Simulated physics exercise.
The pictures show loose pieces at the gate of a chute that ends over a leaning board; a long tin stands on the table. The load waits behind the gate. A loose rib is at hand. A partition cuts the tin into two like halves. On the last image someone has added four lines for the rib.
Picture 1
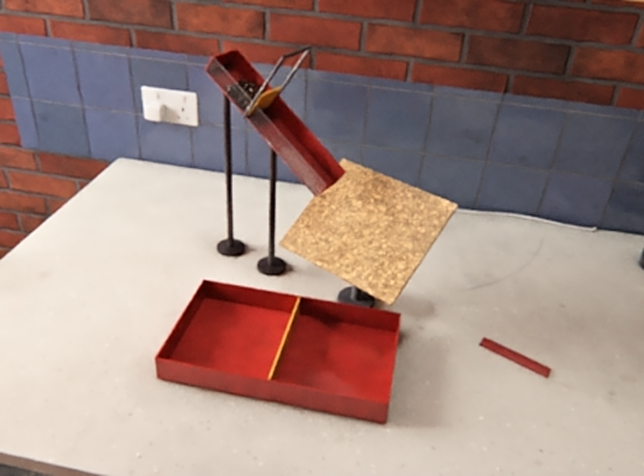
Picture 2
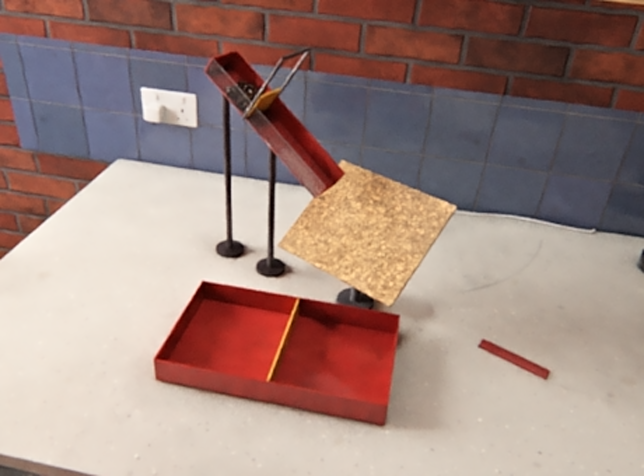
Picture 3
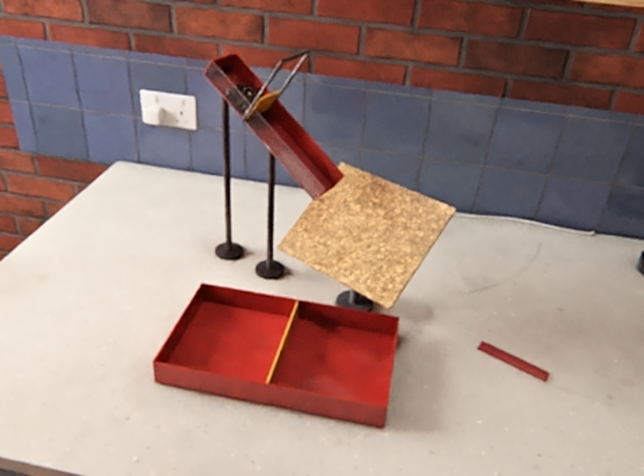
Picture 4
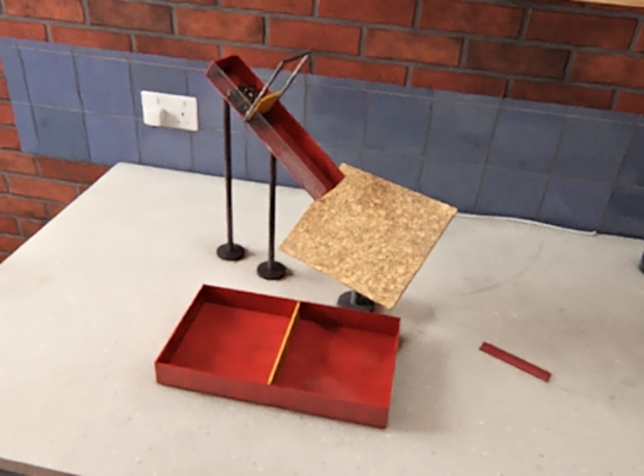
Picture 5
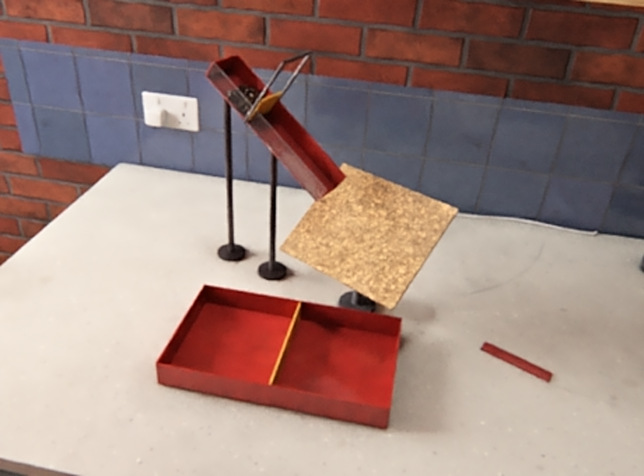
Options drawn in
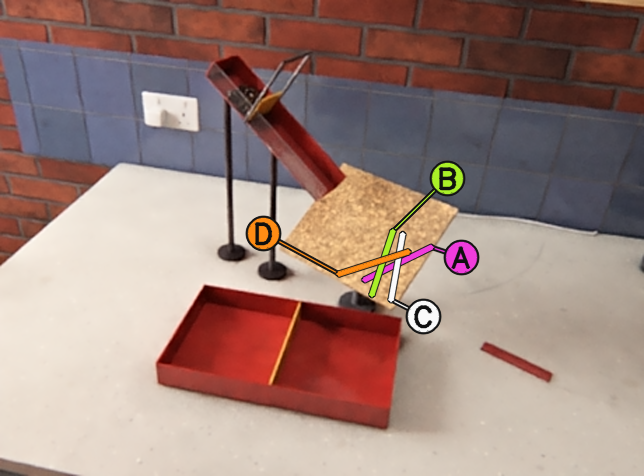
On a pale tabletop before a blue-tiled brick wall, a sloping red chute on dark stands holds small dark pieces behind a gate near its top, above a tilted speckled board. A divided red tin sits in front, a loose red strip lies to the right, and nothing visibly moves throughout.
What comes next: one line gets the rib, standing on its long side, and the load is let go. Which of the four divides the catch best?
D.
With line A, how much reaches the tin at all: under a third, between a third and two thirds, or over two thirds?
Over two thirds.
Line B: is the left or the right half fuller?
The right half.
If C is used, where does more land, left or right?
More lands on the right.
On the marked copy, line A from (431, 247) to (364, 279); line B from (392, 231) to (371, 294); line C from (402, 234) to (391, 299); line D from (408, 251) to (338, 273).
For line A, of what is caught, a stray few in the left half, nearly all in the right.
For line B, of what is caught, none in the left half, all in the right.
For line C, of what is caught, none in the left half, all in the right.
For line D, of what is caught, about two thirds in the left half, about a third in the right.
